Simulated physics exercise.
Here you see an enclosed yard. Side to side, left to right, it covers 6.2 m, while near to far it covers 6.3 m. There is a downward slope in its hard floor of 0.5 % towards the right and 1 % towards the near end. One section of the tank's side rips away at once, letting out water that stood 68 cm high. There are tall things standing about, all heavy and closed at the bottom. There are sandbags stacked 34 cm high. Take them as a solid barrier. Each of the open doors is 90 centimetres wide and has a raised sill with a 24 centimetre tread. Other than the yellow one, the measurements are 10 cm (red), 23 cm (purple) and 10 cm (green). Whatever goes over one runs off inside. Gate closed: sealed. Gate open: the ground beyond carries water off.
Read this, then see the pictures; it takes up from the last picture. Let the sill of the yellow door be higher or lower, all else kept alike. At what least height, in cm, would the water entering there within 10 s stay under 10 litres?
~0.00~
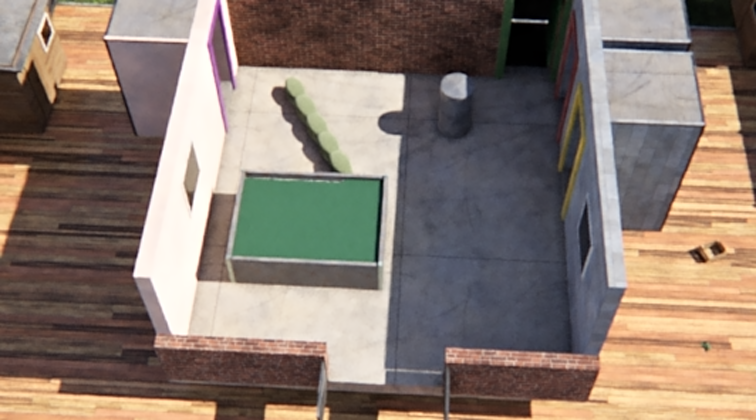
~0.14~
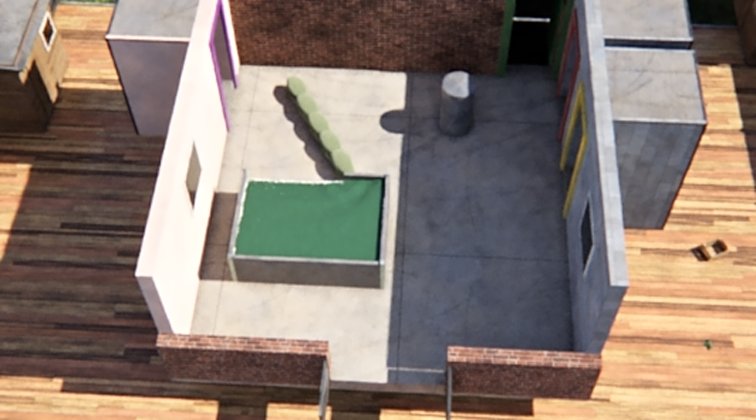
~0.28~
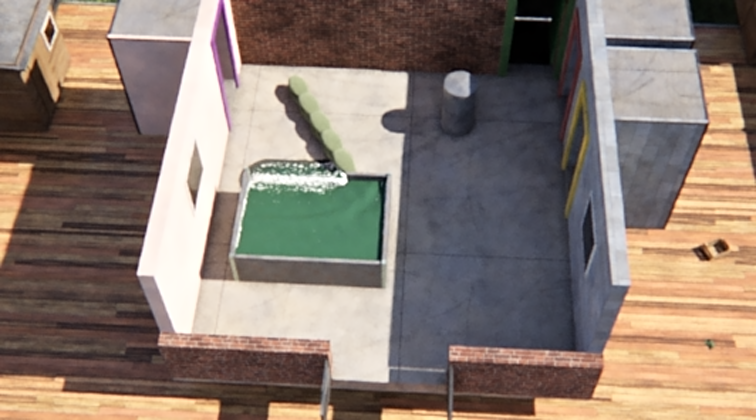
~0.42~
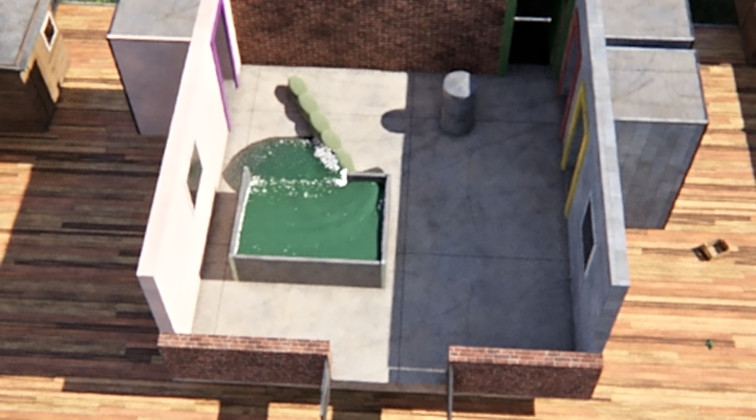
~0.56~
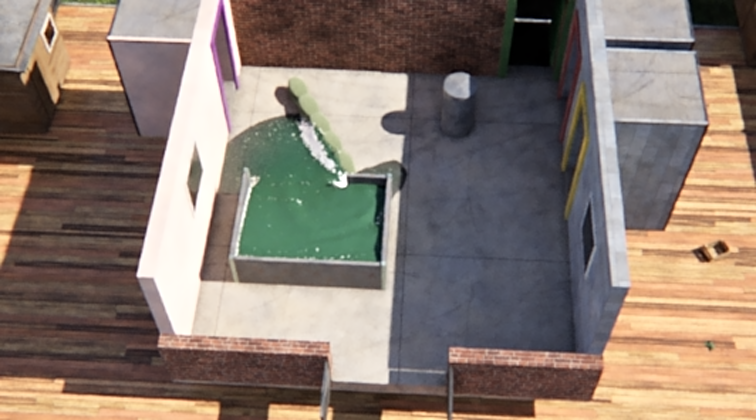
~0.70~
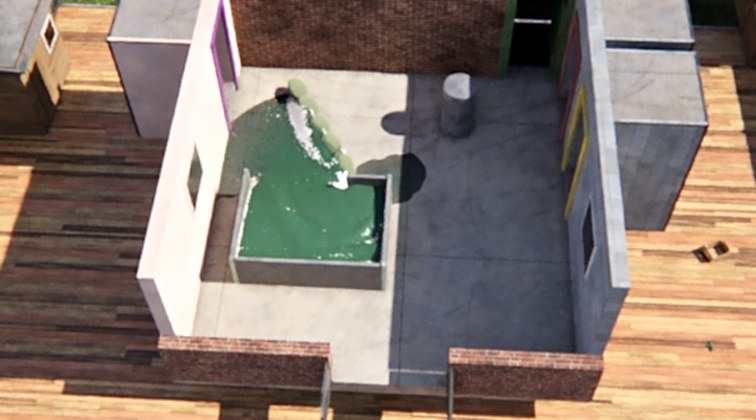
At about 8 cm.
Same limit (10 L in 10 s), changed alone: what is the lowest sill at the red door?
The red one would have to be about 19 cm high.
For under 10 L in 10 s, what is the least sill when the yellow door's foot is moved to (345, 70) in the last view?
It needs about 11.5 cm.
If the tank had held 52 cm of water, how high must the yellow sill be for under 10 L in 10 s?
5.5 cm.
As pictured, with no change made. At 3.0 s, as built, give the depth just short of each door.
Depths in cm: Red 0, purple 36, green 1, yellow 4.
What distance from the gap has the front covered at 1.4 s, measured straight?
Near 3.2 m, more or less.
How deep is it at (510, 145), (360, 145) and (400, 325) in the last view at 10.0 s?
Close to 4, 2 and 8 cm, one after the other.
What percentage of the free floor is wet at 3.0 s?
The wet part is about 40 per cent.
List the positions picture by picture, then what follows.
In the first picture, the tank at (310, 219) is whole and still, 68 cm deep; the yellow door at (571, 158) is dry.
In the second picture, the front is at a hidden place, 0.4 m from the gap on the far side; 0.4 m2 of floor is wet, 68 cm left at the back.
In the third picture, the front is at (316, 163), 0.8 m from the gap on the far side; 1.2 m2 of floor is wet, 68 cm left at the back.
In the fourth picture, the front is at (308, 140), 1.3 m from the gap on the far side; 2.3 m2 of floor is wet, 66 cm left at the back.
In the fifth picture, the gap is on the far side, the front 1.9 m out at (289, 118); the back of the tank holds 60 cm.
In the sixth picture, water pours out on the far side and has run 2.4 m, to (289, 97); about 7 cm deep outside, 59 cm at the back; the yellow door at (575, 158), 4.7 m from the gap, is still 2.7 m from the nearest water.
After 1.4 s water covers 20 % of the floor, deepest (72 cm) near (239, 80); it has not reached the yellow door.
After 3.0 s water covers 40 % of the floor, deepest (39 cm) near (240, 73); 4 cm at the yellow door, 0 litres in over its 15 cm sill.
After 10.0 s water covers 85 % of the floor, deepest (16 cm) near (569, 299); 7 cm at the yellow door, 0 litres in over its 15 cm sill.
At the yellow door as built, the water arrived by 2.6 s and peaked near 13 cm at 4.6 s.
Run again over the same 10 s with other heights there, 20 litres in over 6.5 cm, 5 litres over 9 cm. The limit of 10 litres is kept from about 8 cm up.
